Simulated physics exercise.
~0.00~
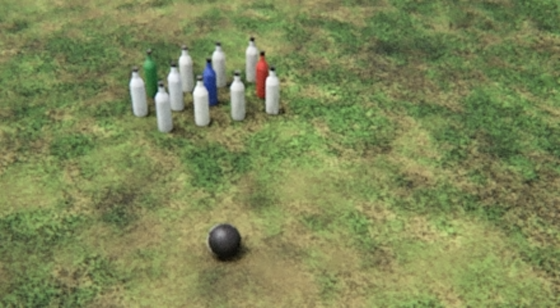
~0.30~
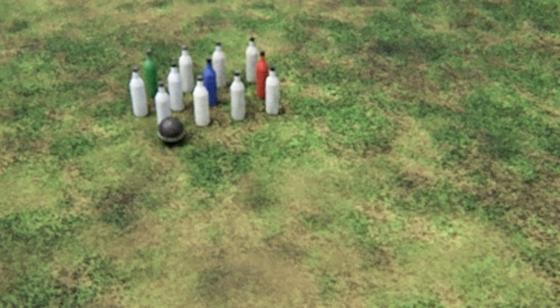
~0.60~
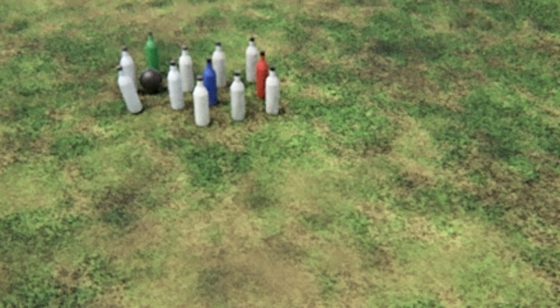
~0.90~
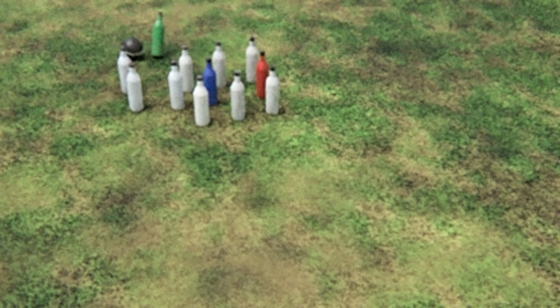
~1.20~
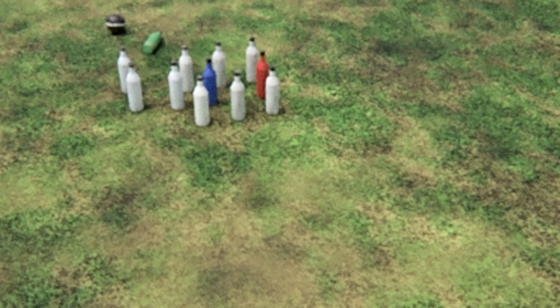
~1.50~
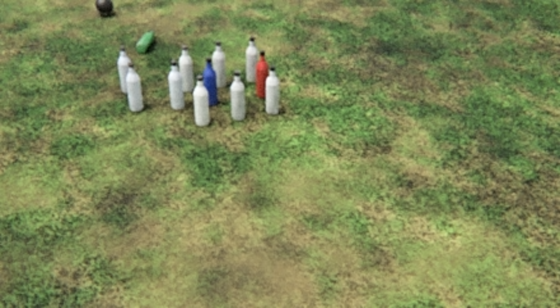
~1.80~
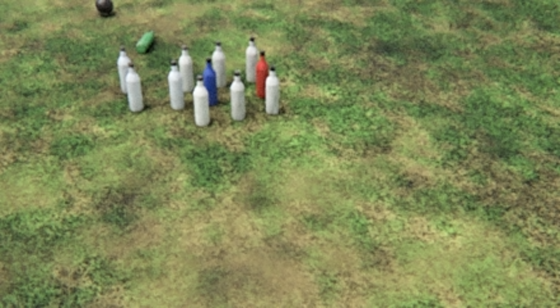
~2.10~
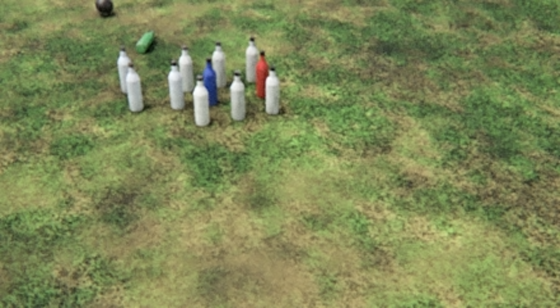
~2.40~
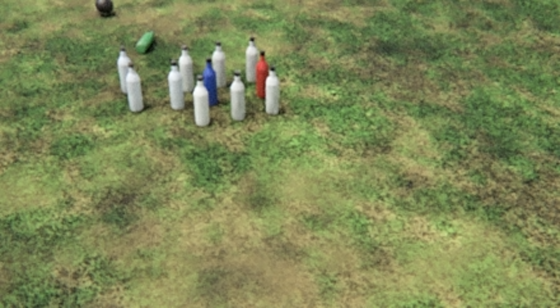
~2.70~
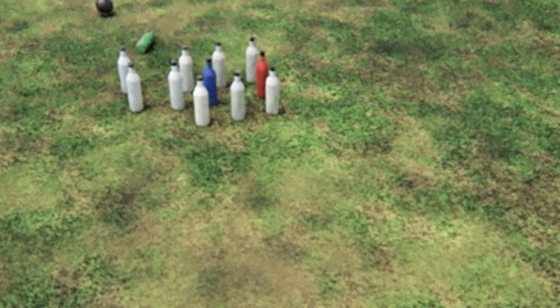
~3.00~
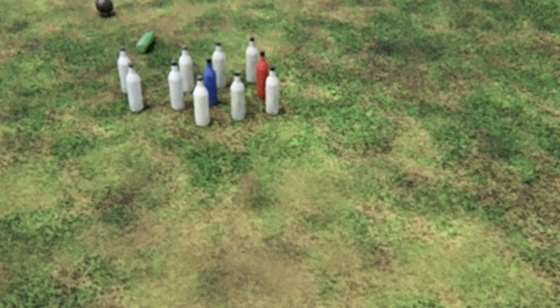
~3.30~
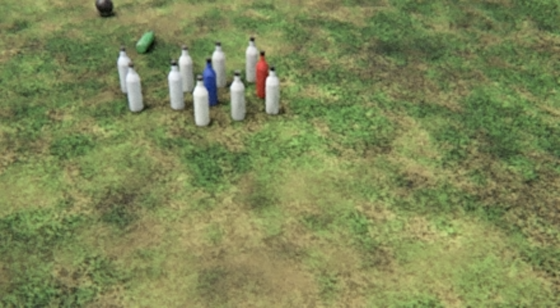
At first, a dark ball lies on patchy grass in front of a cluster of capped bottles, mostly white, with one green, one blue and one red. It rolls up and to the left, reaching the front bottles at the left side of the group. It pushes through, and white bottles there shift and tilt but stay upright, while the green one is shoved backward. The green bottle leans, then topples as the ball rolls on past it. Finally the ball settles near the top edge, the green bottle lies flat, and all the others still stand.
